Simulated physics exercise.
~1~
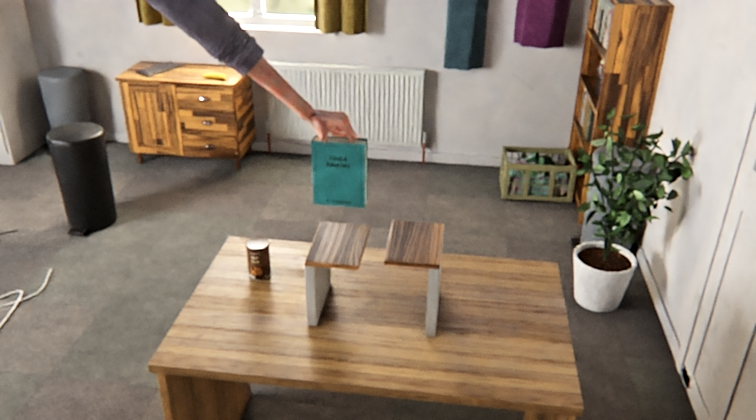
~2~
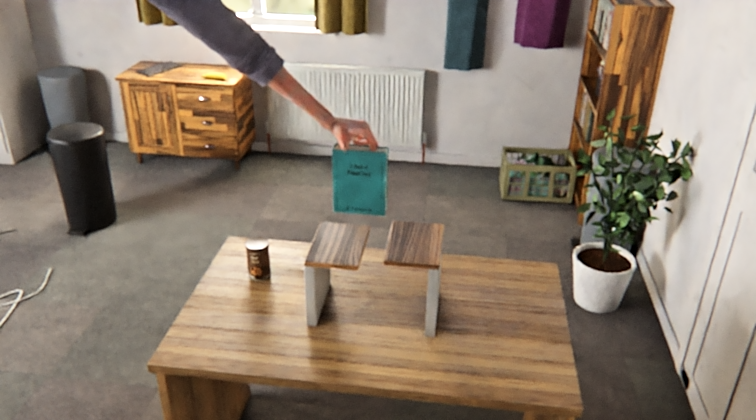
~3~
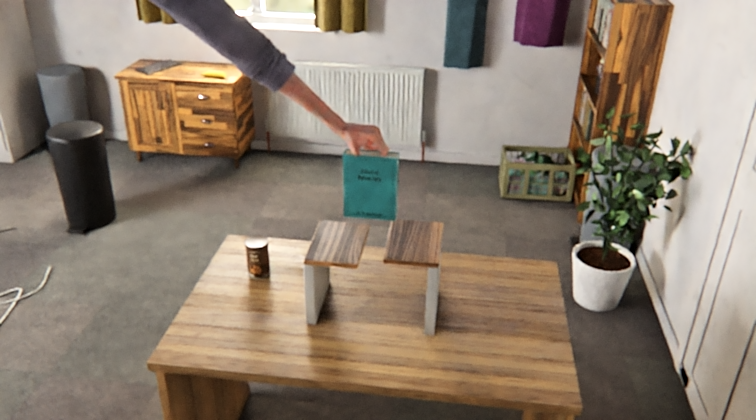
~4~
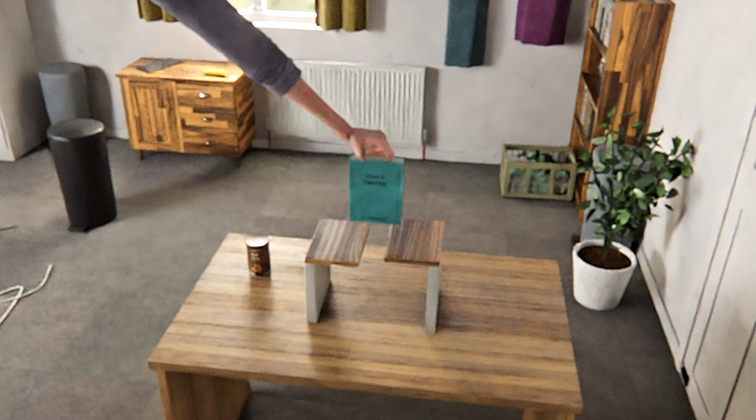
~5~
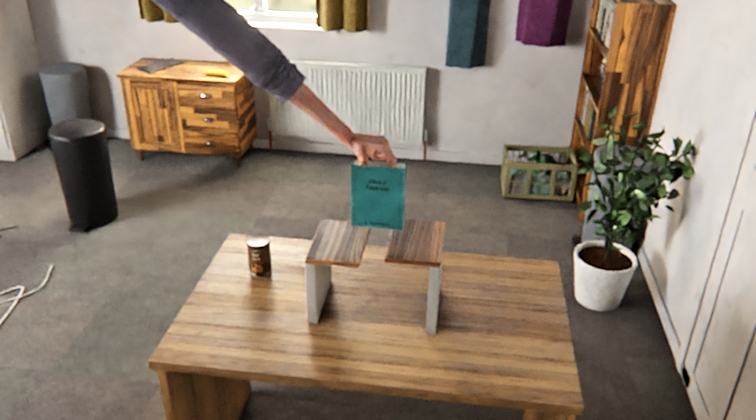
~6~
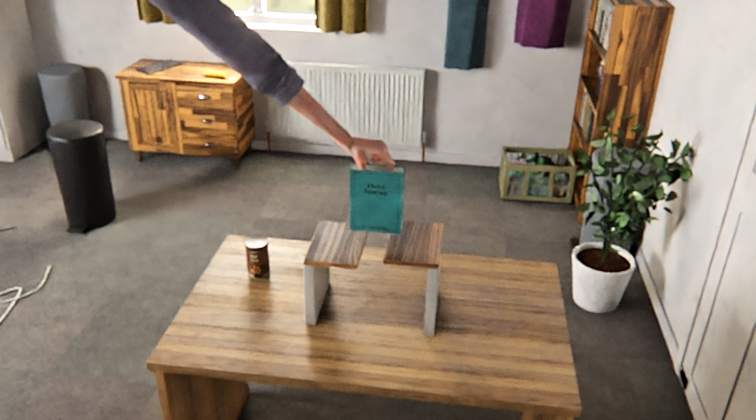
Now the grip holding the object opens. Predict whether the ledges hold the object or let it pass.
It is going to fail to pass.
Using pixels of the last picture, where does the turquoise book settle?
Around (369, 211).
Then, 0.20 s later than the last frame, turquoise book moved a little near (375, 208).
Then, 0.30 s later than the last frame, turquoise book tilted by 17° near (367, 209).
Then, 0.60 s later than the last frame, turquoise book tilted by 13° near (369, 211).
When it is over, moved from the start, turquoise book; brown tin as before. End places, in pixels of the last picture, turquoise book near (369, 211). The book is caught.
